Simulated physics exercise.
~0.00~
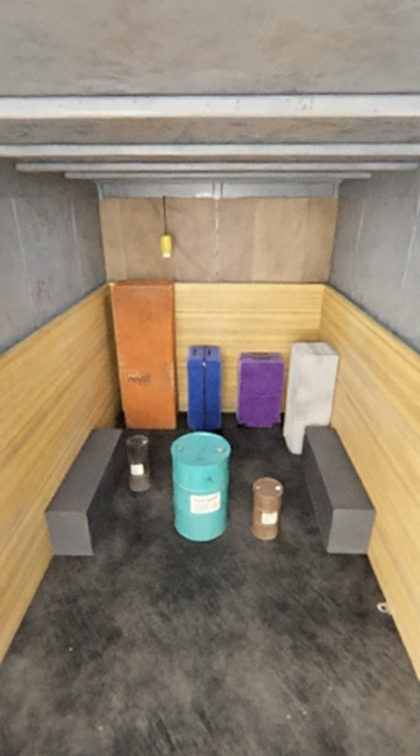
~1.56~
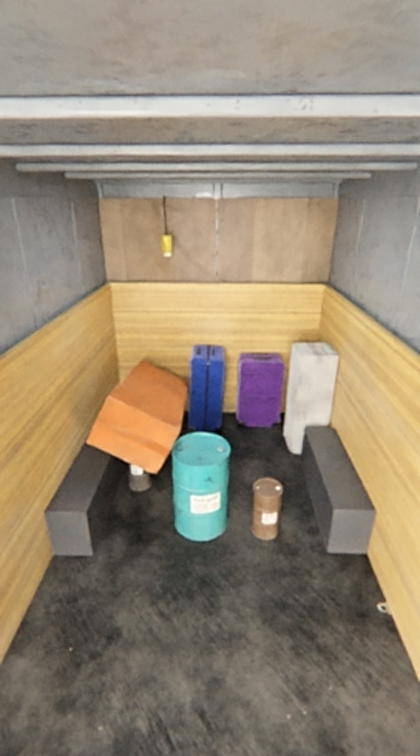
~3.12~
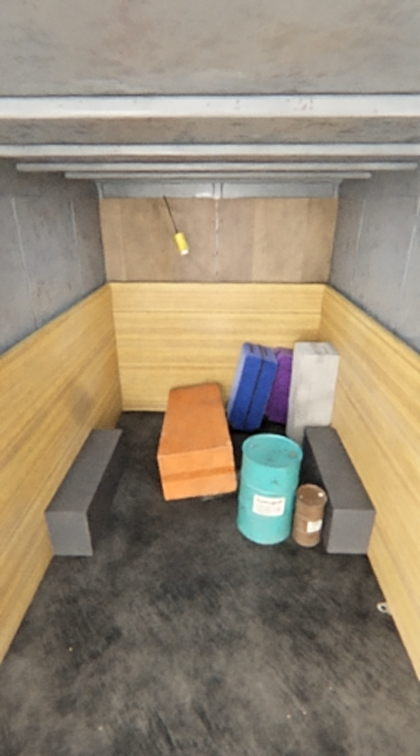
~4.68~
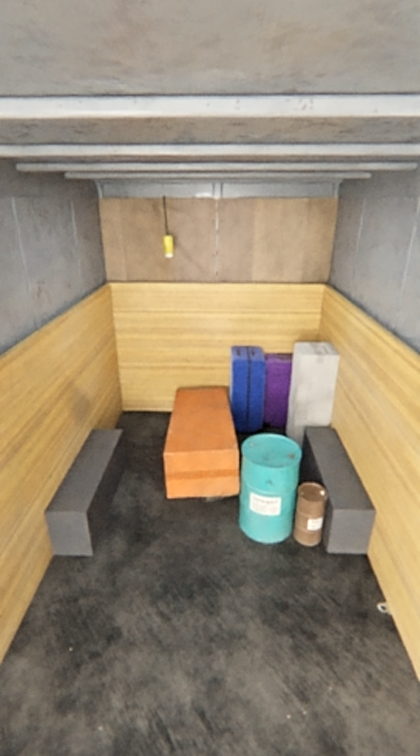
The load bay of a van, with wooden side panels and a hanging yellow lamp, is seen from the rear towards the bulkhead. A tall orange box stands at the back left, beside blue and purple cases and a white box, with a black canister, turquoise drum and brown canister in front. The orange box topples forward over the black canister. Then the lamp swings right, the load shifts right and the blue case leans before settling upright. The orange box and canister end up lying down, while the white box stays put.
